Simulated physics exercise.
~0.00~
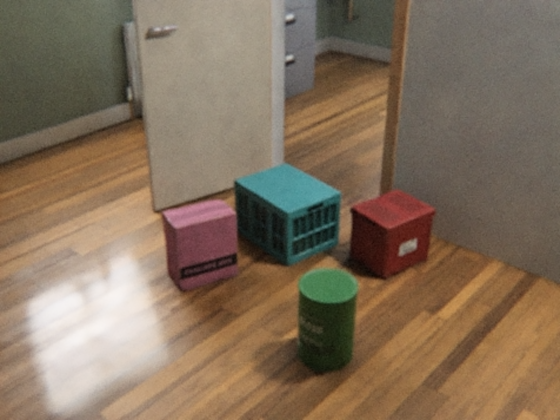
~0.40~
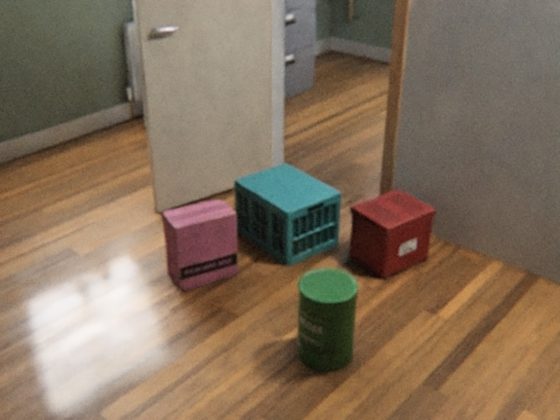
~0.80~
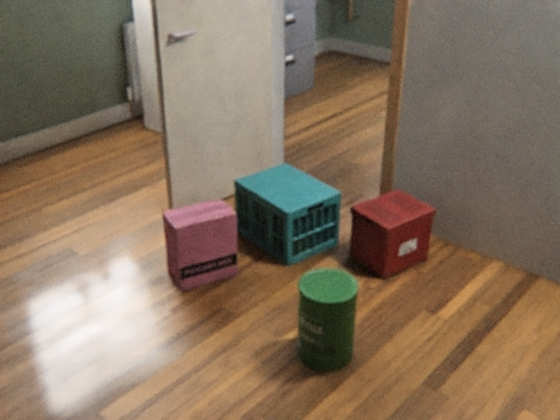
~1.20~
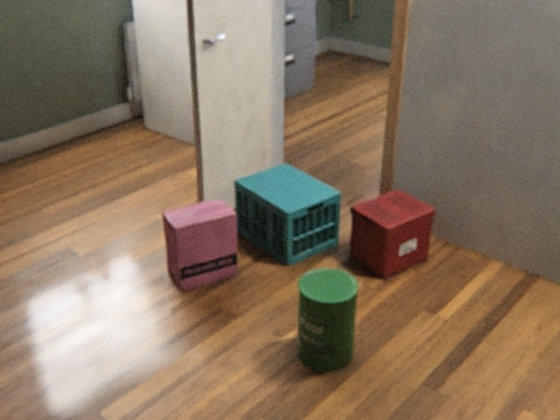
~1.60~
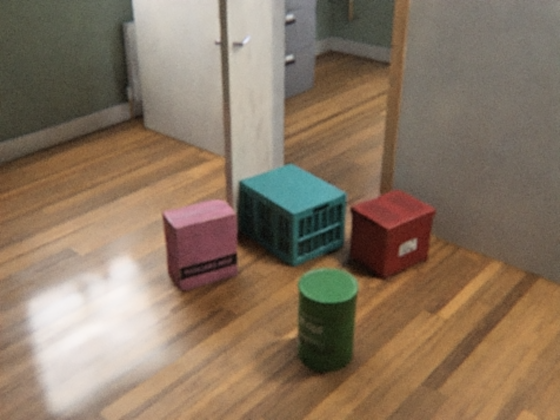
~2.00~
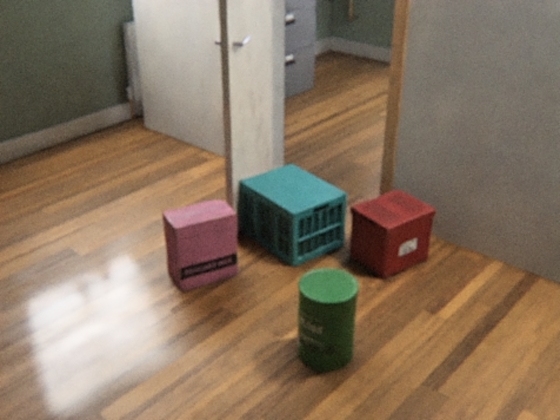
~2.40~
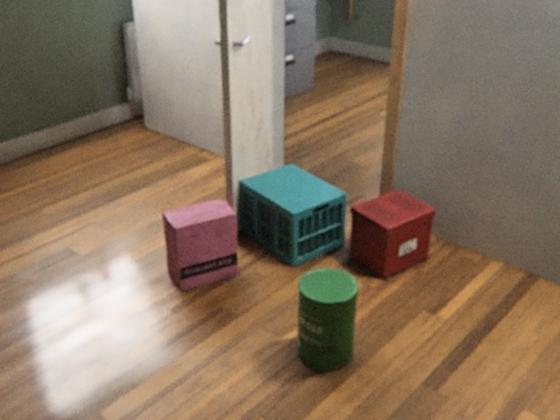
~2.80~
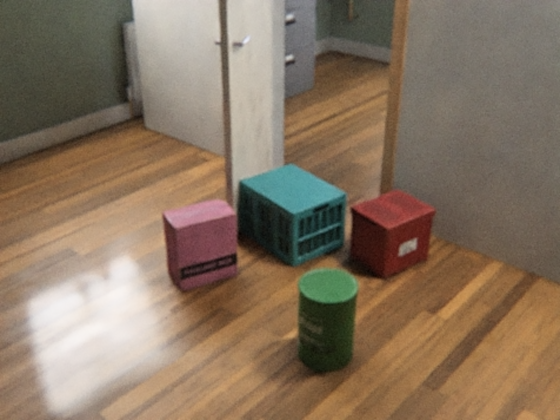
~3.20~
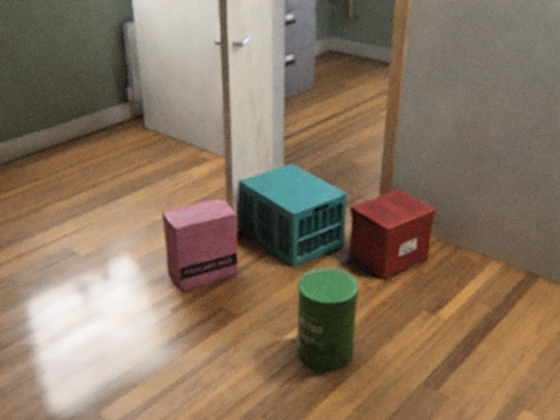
Wood-floored room with a pale door swinging partway, nudging a teal crate slightly right and stopping ajar, other containers staying still.
